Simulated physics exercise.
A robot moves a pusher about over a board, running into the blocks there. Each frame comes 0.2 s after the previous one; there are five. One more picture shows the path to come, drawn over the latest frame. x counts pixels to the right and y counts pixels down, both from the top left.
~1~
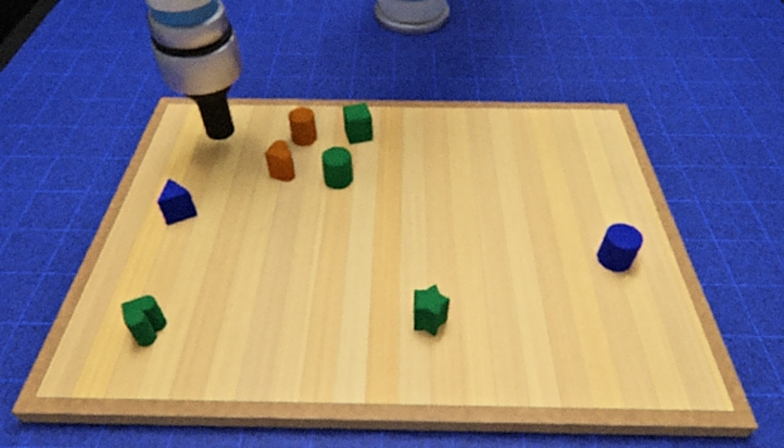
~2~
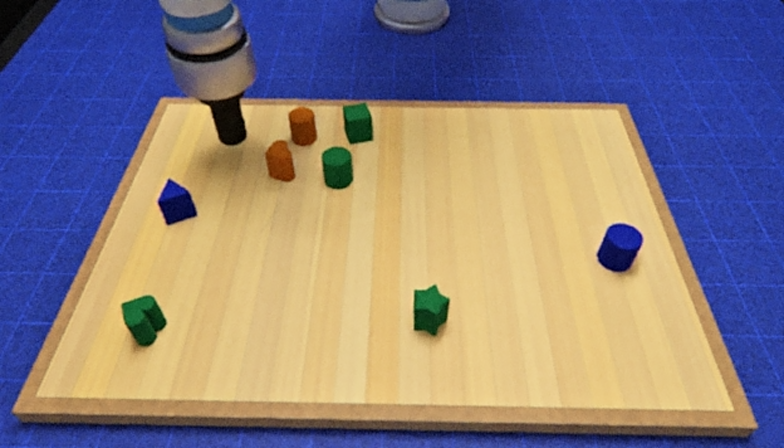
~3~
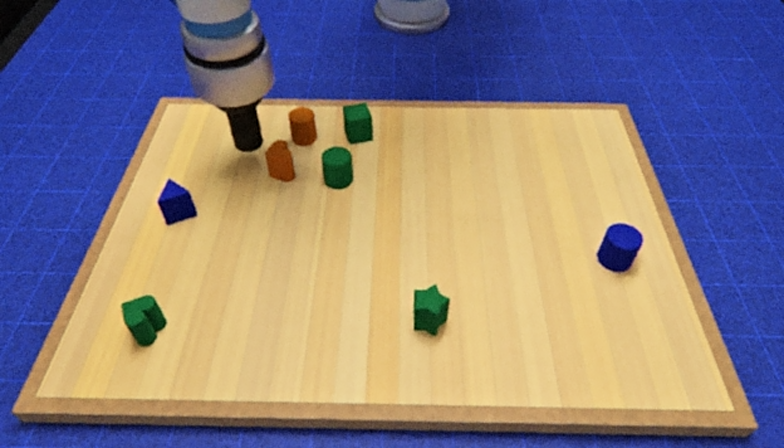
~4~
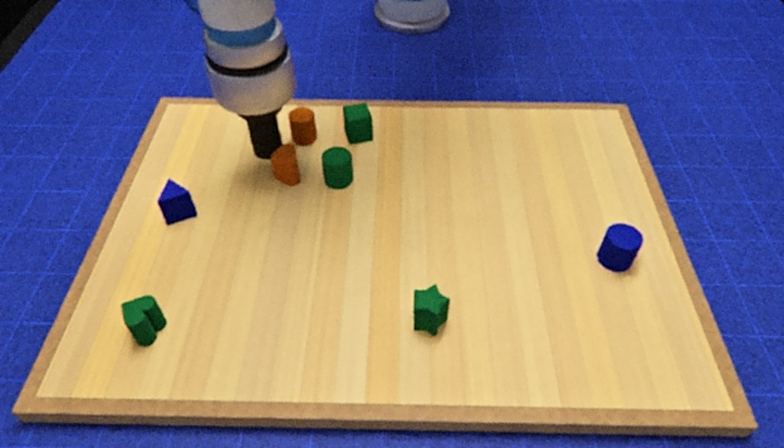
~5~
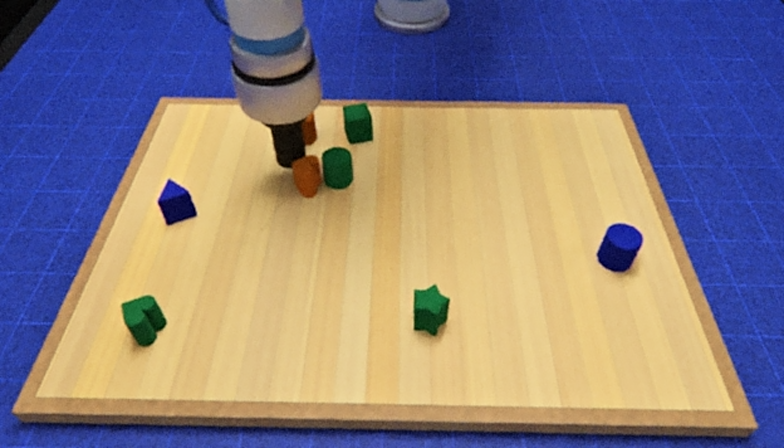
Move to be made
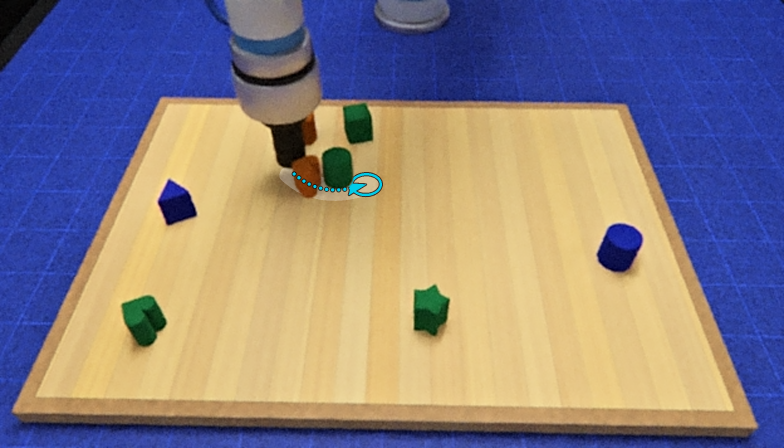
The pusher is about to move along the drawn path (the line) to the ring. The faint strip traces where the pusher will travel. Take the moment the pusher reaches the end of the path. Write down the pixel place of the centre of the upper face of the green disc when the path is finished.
Located at (383, 144).
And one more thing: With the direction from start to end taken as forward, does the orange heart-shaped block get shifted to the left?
No, it doesn't check out.
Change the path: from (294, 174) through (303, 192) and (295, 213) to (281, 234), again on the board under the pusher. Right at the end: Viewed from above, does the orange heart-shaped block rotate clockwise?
No, it doesn't check out.
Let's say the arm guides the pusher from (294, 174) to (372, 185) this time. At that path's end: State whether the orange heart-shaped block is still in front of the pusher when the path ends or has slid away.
It falls back or aside.
Path on the board, from (294, 174) via (313, 186) and (339, 190), ending at (366, 184).
The first path, step by step. Halfway along, pusher at (325, 175); orange heart-shaped block at (334, 183), turned 25° clockwise; green disc at (351, 155).
At the end, pusher at (365, 170); orange disc in place; orange heart-shaped block at (339, 185), turned 50° clockwise; green disc at (383, 144).
